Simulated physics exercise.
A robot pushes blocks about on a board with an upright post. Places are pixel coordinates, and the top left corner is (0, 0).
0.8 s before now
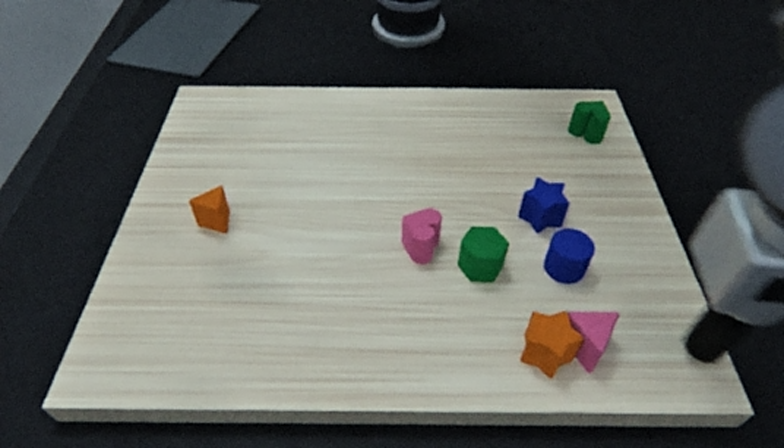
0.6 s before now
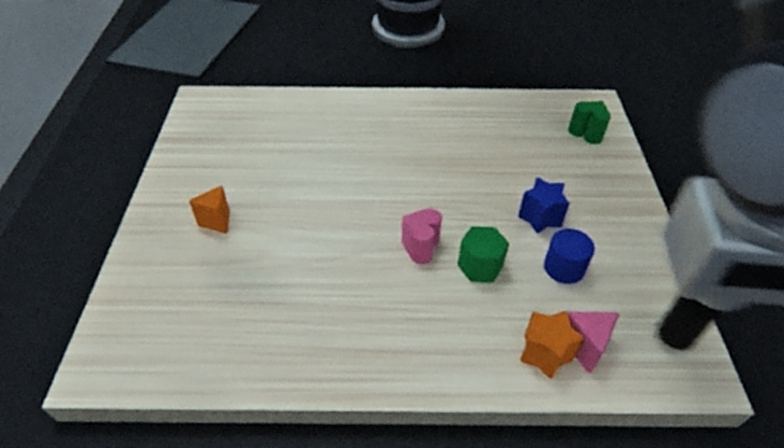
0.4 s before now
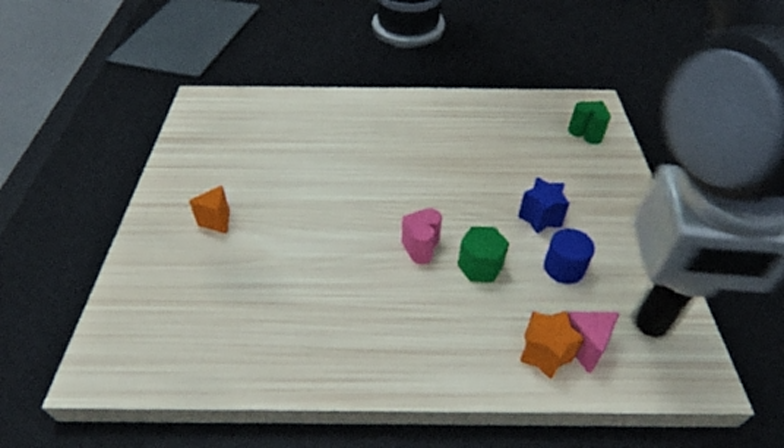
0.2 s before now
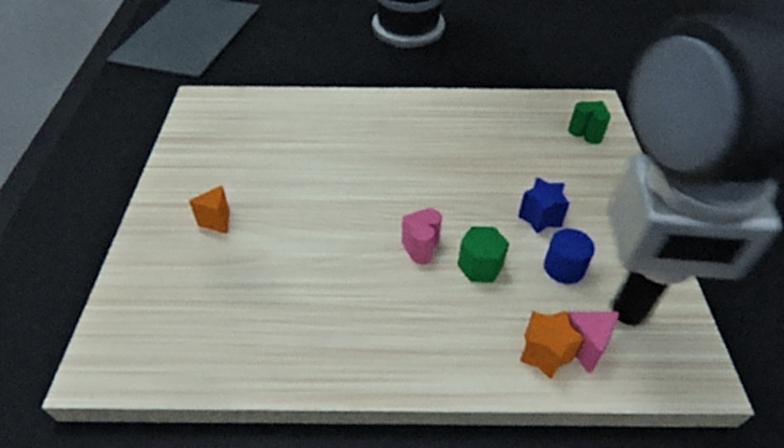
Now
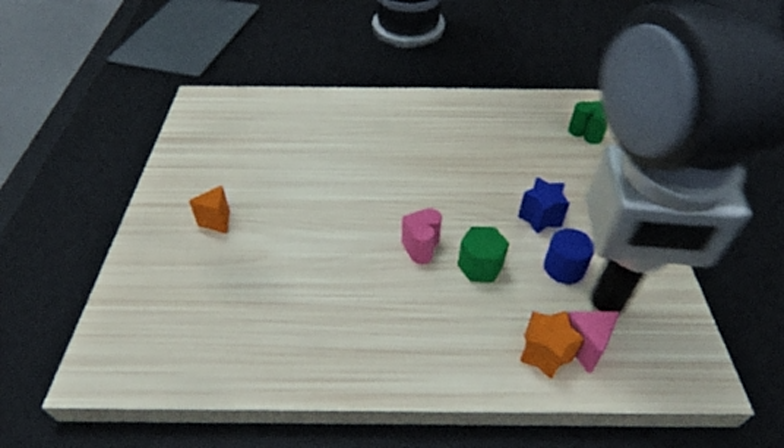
A robot arm moves left over the board toward the pink triangle while the blocks stay still.
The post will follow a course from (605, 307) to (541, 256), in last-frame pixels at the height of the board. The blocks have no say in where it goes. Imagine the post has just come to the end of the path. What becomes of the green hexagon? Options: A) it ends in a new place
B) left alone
(B)
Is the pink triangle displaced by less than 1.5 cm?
Answer: Yes.
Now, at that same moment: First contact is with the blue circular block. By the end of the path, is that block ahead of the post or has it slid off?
It keeps leading.
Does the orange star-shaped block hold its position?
My answer is yes.
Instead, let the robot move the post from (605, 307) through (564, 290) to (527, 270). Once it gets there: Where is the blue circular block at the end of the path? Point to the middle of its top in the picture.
My best guess is (552, 222).
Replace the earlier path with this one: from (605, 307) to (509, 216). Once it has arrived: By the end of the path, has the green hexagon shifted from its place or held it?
By then it is still where it was.
The first path, step by step. Halfway along, post (575, 274); blue circular block (558, 229).
At the end, post (544, 249); green hexagon in place; blue star-shaped block (542, 183), turned 45° clockwise; orange star-shaped block in place; blue circular block (529, 205); pink triangle in place.
